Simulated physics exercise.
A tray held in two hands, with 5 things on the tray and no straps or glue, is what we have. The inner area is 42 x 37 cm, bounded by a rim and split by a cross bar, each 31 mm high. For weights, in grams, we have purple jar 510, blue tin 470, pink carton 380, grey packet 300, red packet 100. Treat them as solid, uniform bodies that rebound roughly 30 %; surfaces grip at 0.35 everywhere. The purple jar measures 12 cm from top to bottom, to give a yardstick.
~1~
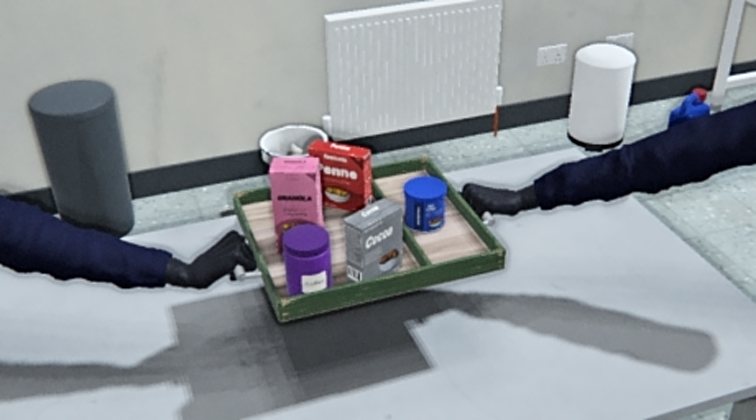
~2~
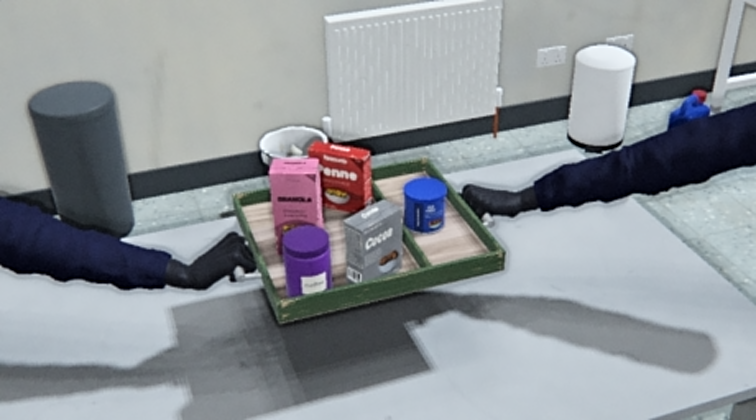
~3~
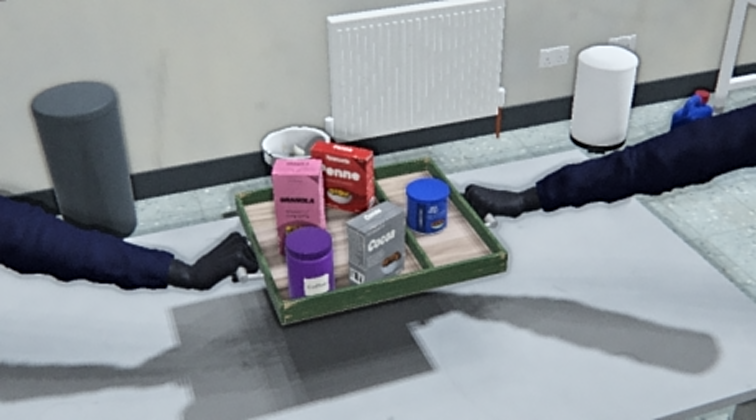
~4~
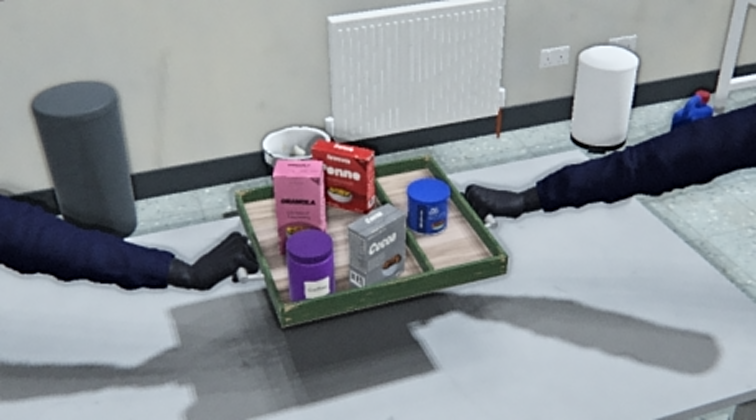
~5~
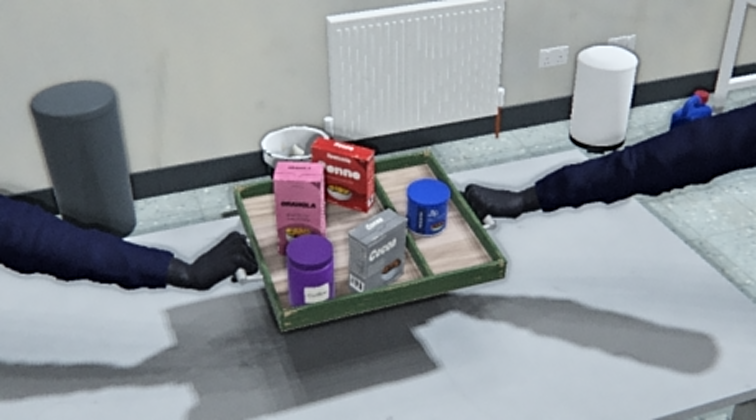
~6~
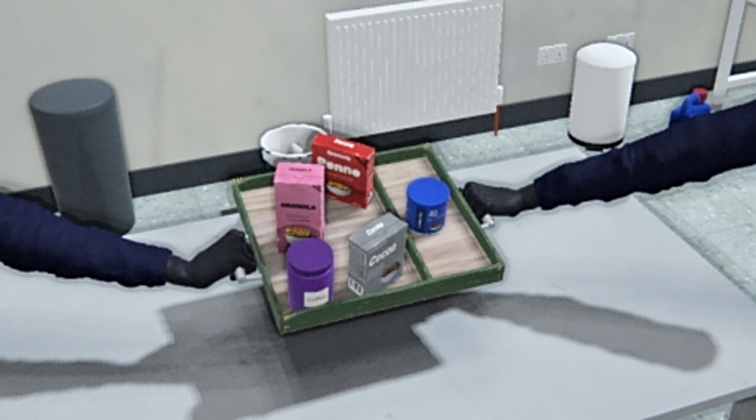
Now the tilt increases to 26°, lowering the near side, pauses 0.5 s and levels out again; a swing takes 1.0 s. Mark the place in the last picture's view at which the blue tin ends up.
(452, 240).
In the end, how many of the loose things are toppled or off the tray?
It comes to 3.
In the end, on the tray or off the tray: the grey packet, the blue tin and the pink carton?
Afterwards, the grey packet leaves its support, the blue tin stays on its support, and the pink carton leaves its support.
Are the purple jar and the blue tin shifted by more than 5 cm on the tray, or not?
As for the purple jar, it remains where it was, and the blue tin winds up somewhere else.
Then, 0.70 s after the last picture, tray tilted 26°, near edge down; blue tin slid 10 cm near (446, 255); pink carton tipped 41° from how it sat; red packet slid 12 cm.
Then, 1.50 s after the last picture, tray tilted 16°, near edge down; pink carton and grey packet now off the tray; blue tin slid 13 cm near (453, 259); red packet tipped 43° from how it sat.
Then, 1.80 s after the last picture, tray tilted 4°, near edge down; red packet now off the tray; blue tin slid 13 cm near (452, 244).
At rest, off the tray, pink carton, grey packet and red packet; not toppled but over 5 cm from the start, blue tin; purple jar in place, give or take 5 cm. Seen from the same camera at the end, blue tin near (452, 240).
